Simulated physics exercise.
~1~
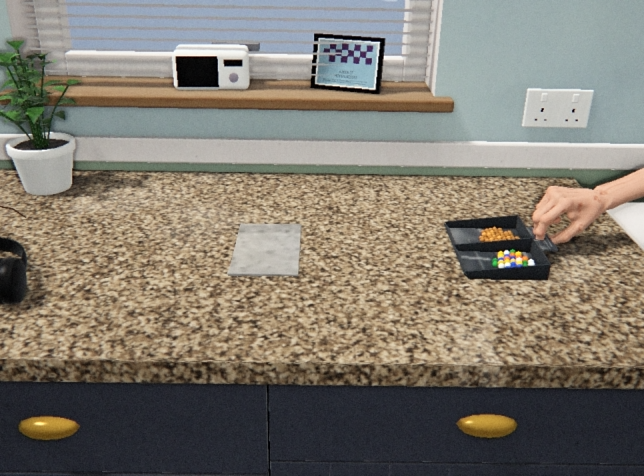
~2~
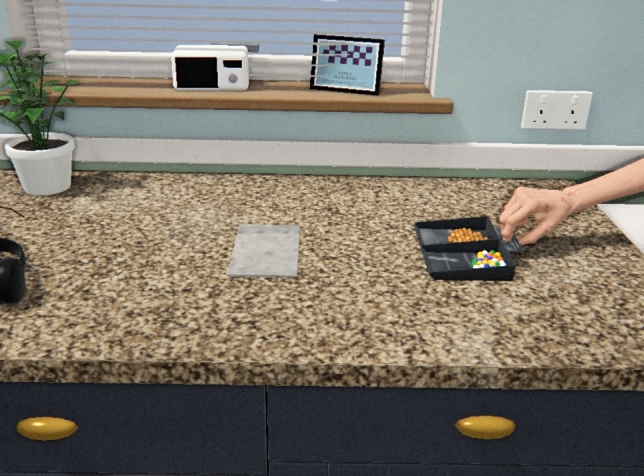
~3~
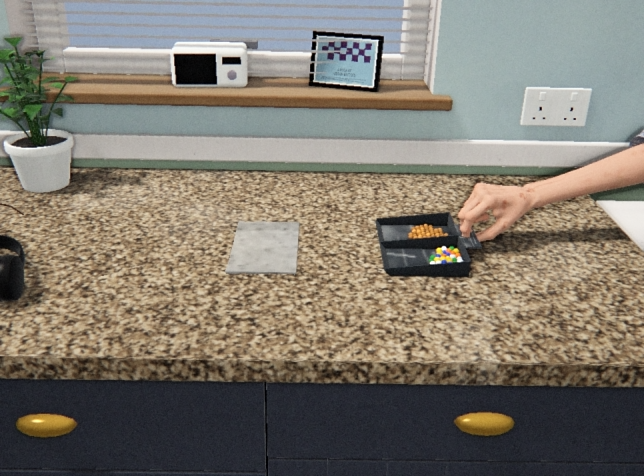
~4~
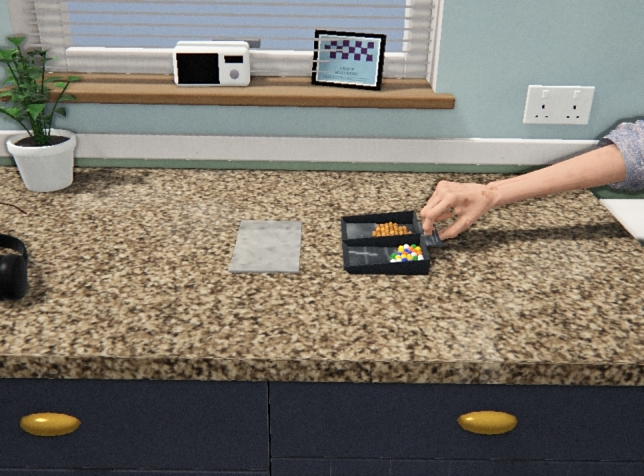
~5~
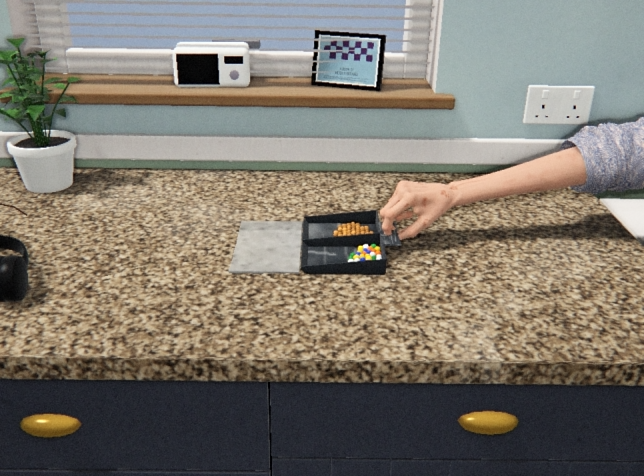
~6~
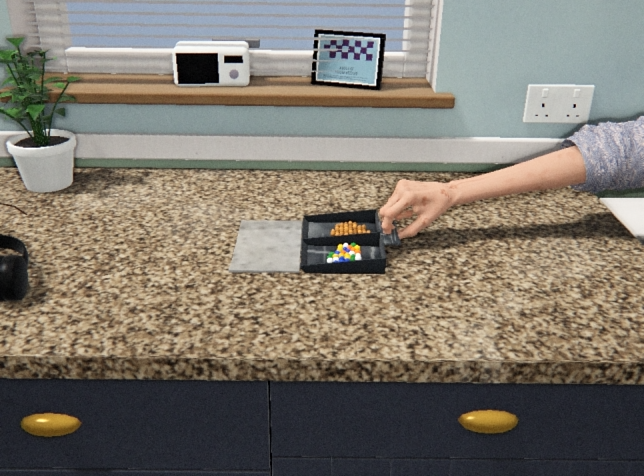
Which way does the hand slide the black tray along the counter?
The hand slides the tray to the left, towards the grey slab.
